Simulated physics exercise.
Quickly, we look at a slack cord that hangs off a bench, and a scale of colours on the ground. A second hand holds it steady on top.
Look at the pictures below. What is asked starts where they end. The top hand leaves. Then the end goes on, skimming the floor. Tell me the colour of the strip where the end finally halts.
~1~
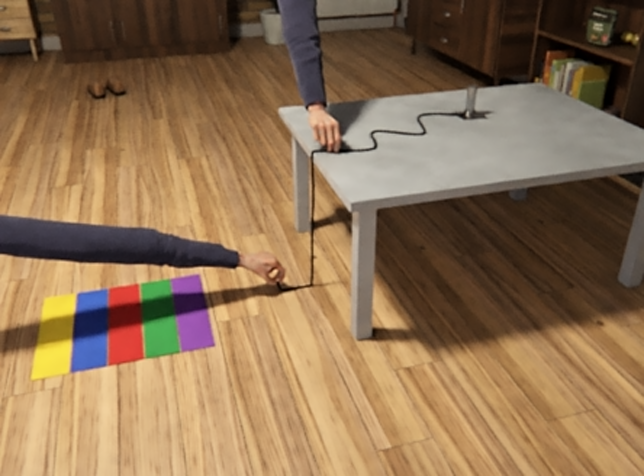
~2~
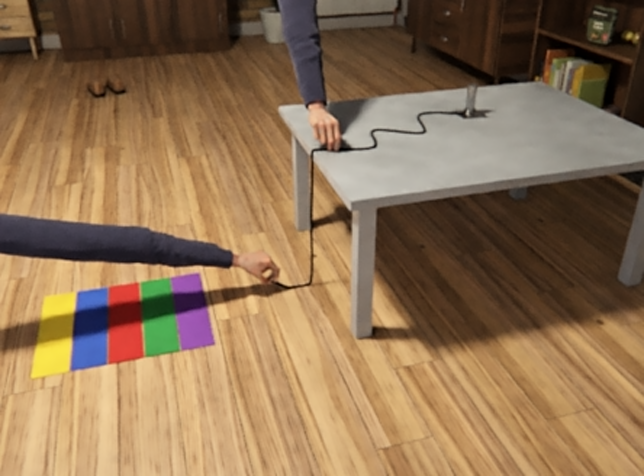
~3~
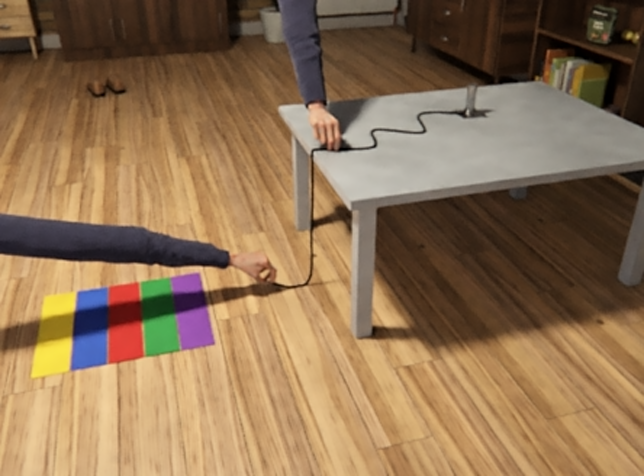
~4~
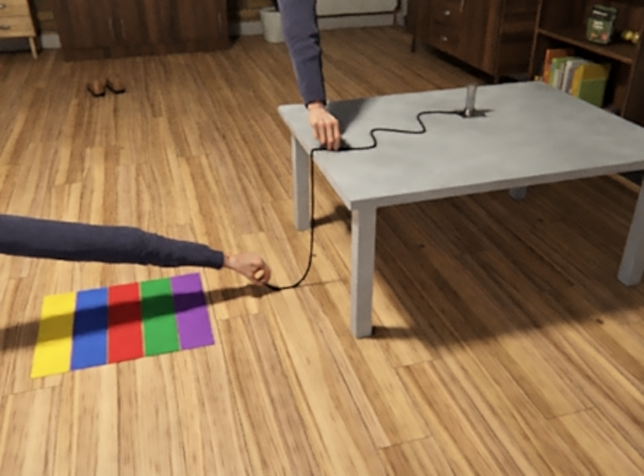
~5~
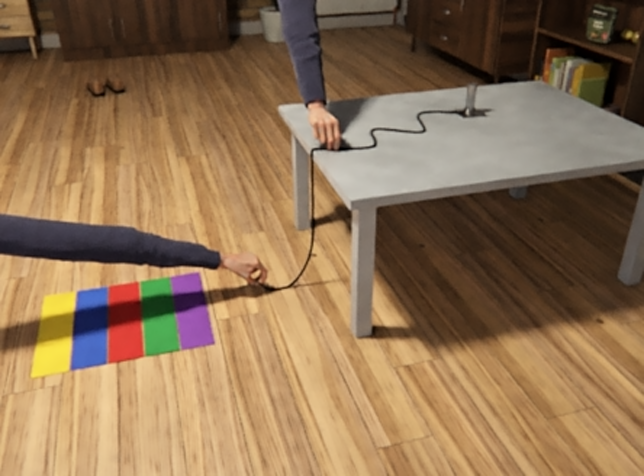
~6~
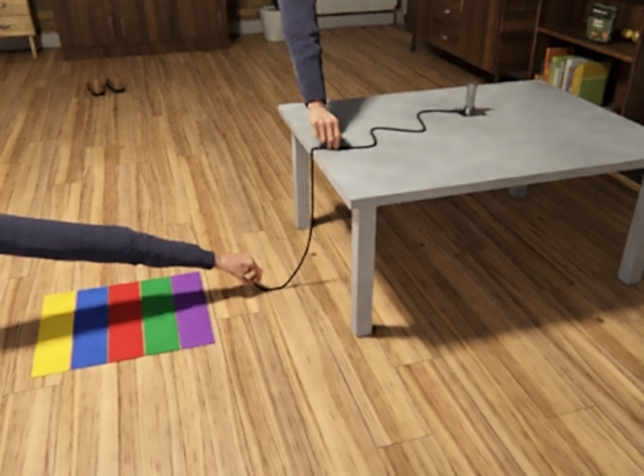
It halts over blue.
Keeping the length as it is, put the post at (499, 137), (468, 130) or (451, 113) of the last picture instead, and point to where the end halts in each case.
Around (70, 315), (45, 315) and (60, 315).
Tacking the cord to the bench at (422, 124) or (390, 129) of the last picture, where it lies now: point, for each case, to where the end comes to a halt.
The spots come out as (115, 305) and (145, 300), in that order.
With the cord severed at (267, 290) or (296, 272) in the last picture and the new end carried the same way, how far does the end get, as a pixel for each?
I'd say somewhere near (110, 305) the first time and near (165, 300) the second time.
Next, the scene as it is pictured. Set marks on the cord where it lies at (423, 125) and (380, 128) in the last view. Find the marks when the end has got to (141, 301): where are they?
You'll find them at (398, 127) and (344, 137).
Early on, end near (141, 301); over green.
Midway, end near (106, 307); over blue.
At the end of the slack, end near (86, 311); over blue. It gets as far as the blue strip.
